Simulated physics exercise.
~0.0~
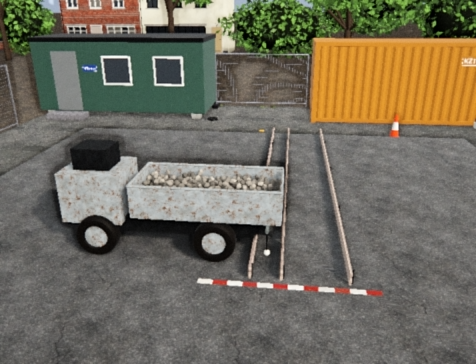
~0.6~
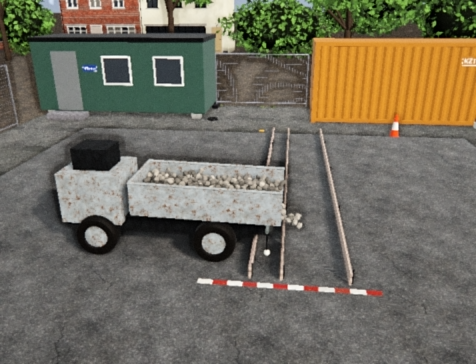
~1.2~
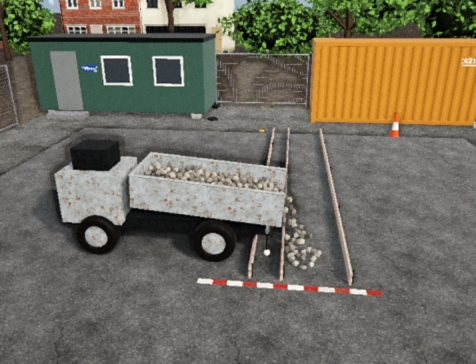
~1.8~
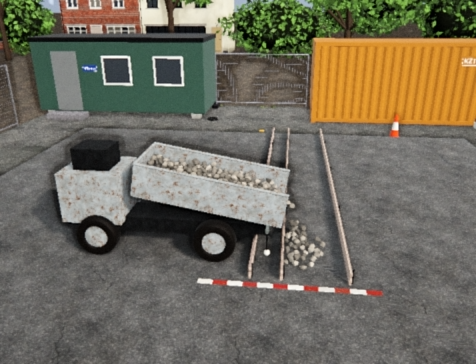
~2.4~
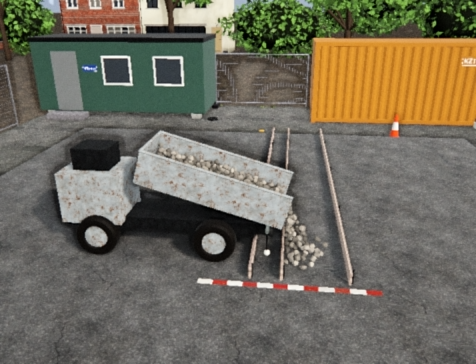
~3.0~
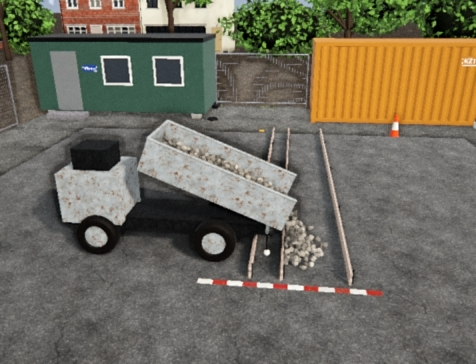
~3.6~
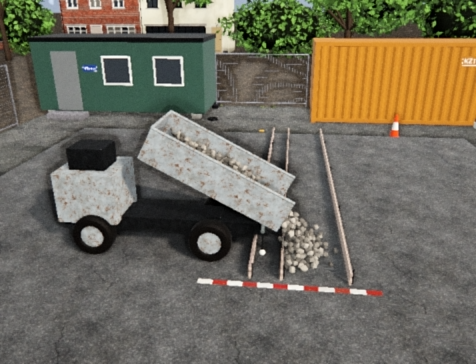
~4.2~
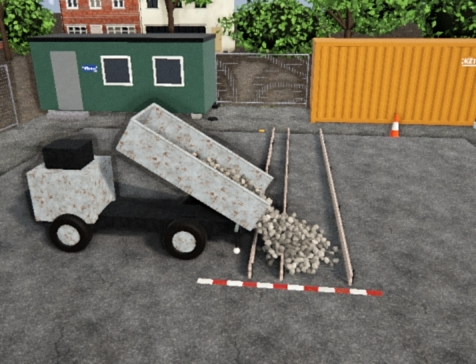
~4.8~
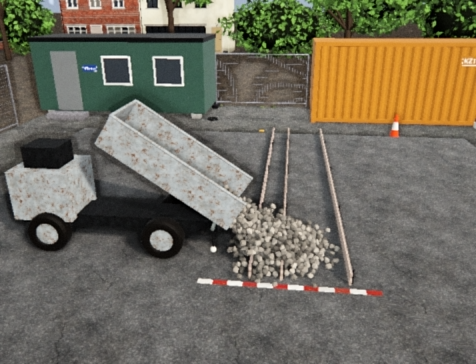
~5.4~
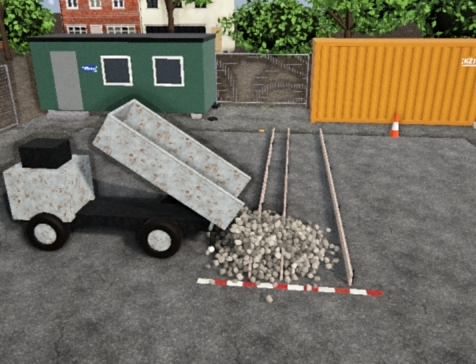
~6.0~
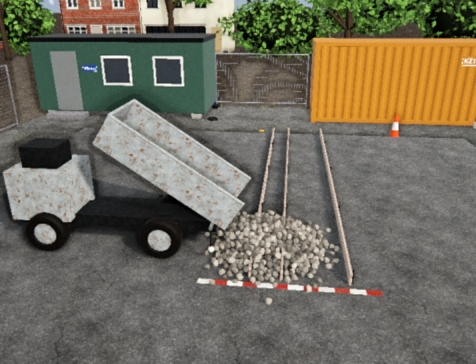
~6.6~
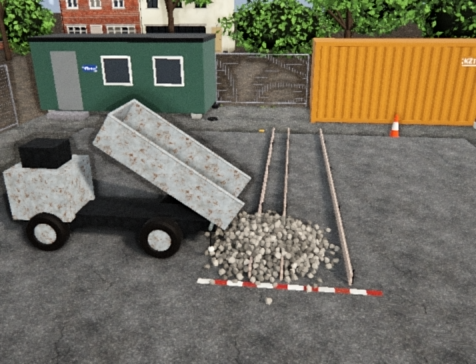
A pale, speckled tipper truck loaded with small whitish stones stands on a grey yard, its cab to the left, seen from above and side-on. Behind it are a green cabin with two windows, a wire fence and an orange container with a traffic cone, while thin planks and a red and white striped bar lie at right. The body begins to tilt, and stones spill from its rear between the planks. As it rises steeply, the truck rolls left and the stones pour into a widening heap. Finally the truck stops, its body still raised and apparently empty, beside a low, broad pile partly covering the planks.
